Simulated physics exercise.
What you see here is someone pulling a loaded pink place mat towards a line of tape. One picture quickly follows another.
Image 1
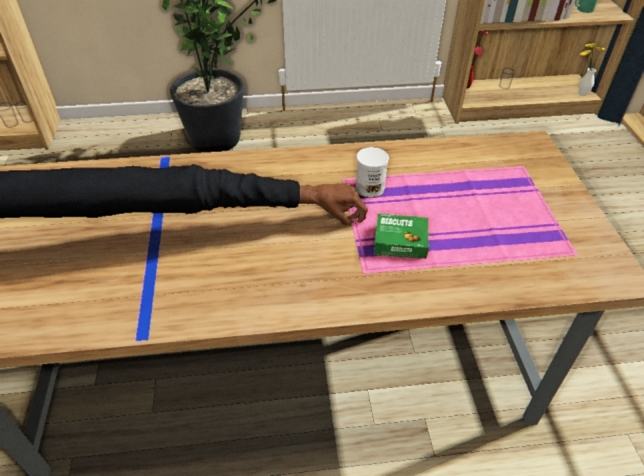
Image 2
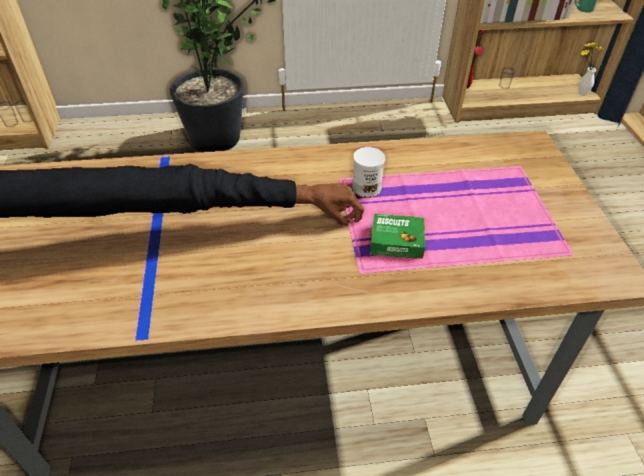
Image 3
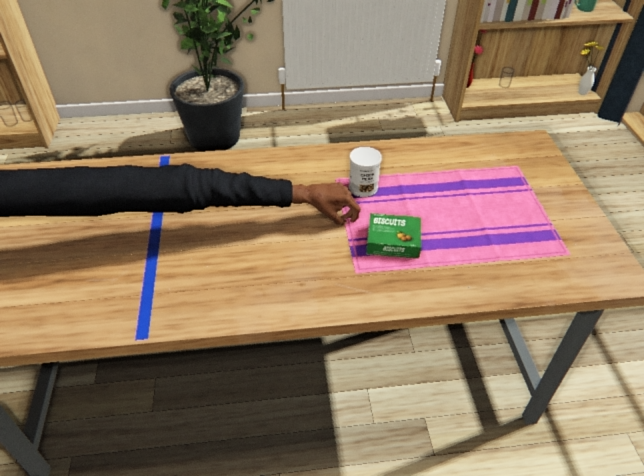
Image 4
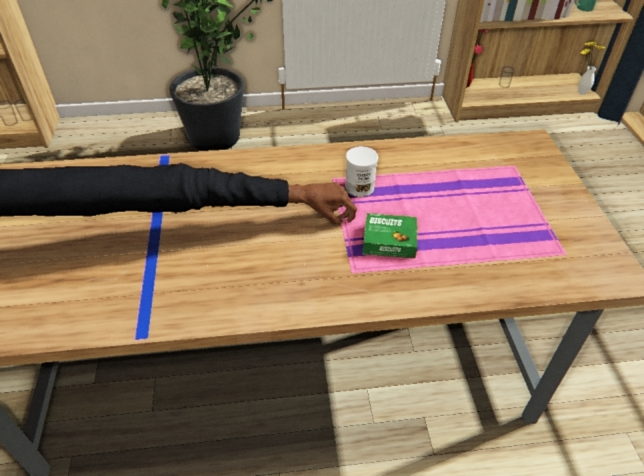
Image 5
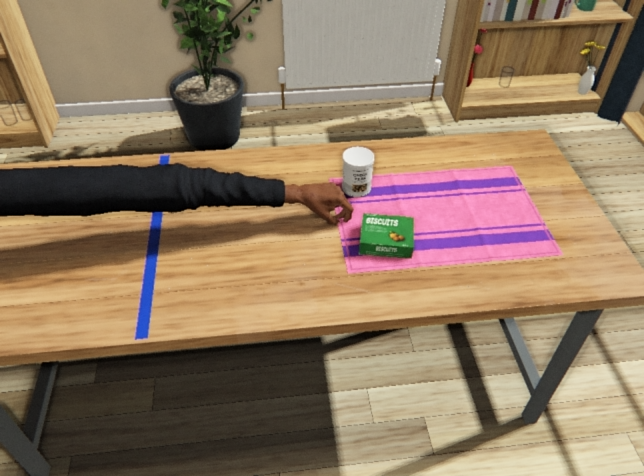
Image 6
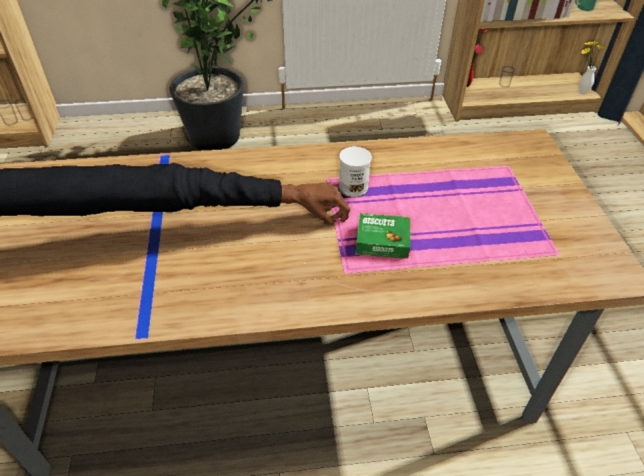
On a wooden table, a dark-sleeved arm reaches in from the left and slowly draws a pink striped place mat a short way left towards blue tape, the green biscuit packet and white tin moving along with it.
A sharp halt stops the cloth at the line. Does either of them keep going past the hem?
Green packet: No, it stays on. White tin: No, it stays on.
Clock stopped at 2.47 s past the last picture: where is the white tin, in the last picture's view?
About (184, 184).
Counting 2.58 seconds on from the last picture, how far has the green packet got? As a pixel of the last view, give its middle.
(199, 250).
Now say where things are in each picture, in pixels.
Place mat end (363, 274); green packet (403, 230); white tin (373, 157); tape (144, 322), in the first frame.
Place mat end (360, 274), far hem (574, 255); white tin (369, 157), in the second frame.
Place mat end (356, 274); green packet (395, 229), in the third frame.
Place mat end (352, 274), far hem (566, 255); white tin (362, 156), in the fourth frame.
Place mat end (348, 274); green packet (388, 229), in the fifth frame.
Place mat end (345, 274), far hem (560, 255); green packet (384, 229); white tin (355, 156); tape (144, 320), in the sixth frame.
Then, 2.47 s on from there, hem at the tape; green packet on the cloth near (203, 250); white tin on the cloth near (184, 184).
Then, 2.58 s on from there, hem at the tape; green packet on the cloth near (199, 250); white tin on the cloth near (180, 185).
In the end, hem at the tape; green packet on the cloth near (199, 250); white tin on the cloth near (180, 185). The green packet stays on the cloth and the white tin remains aboard.
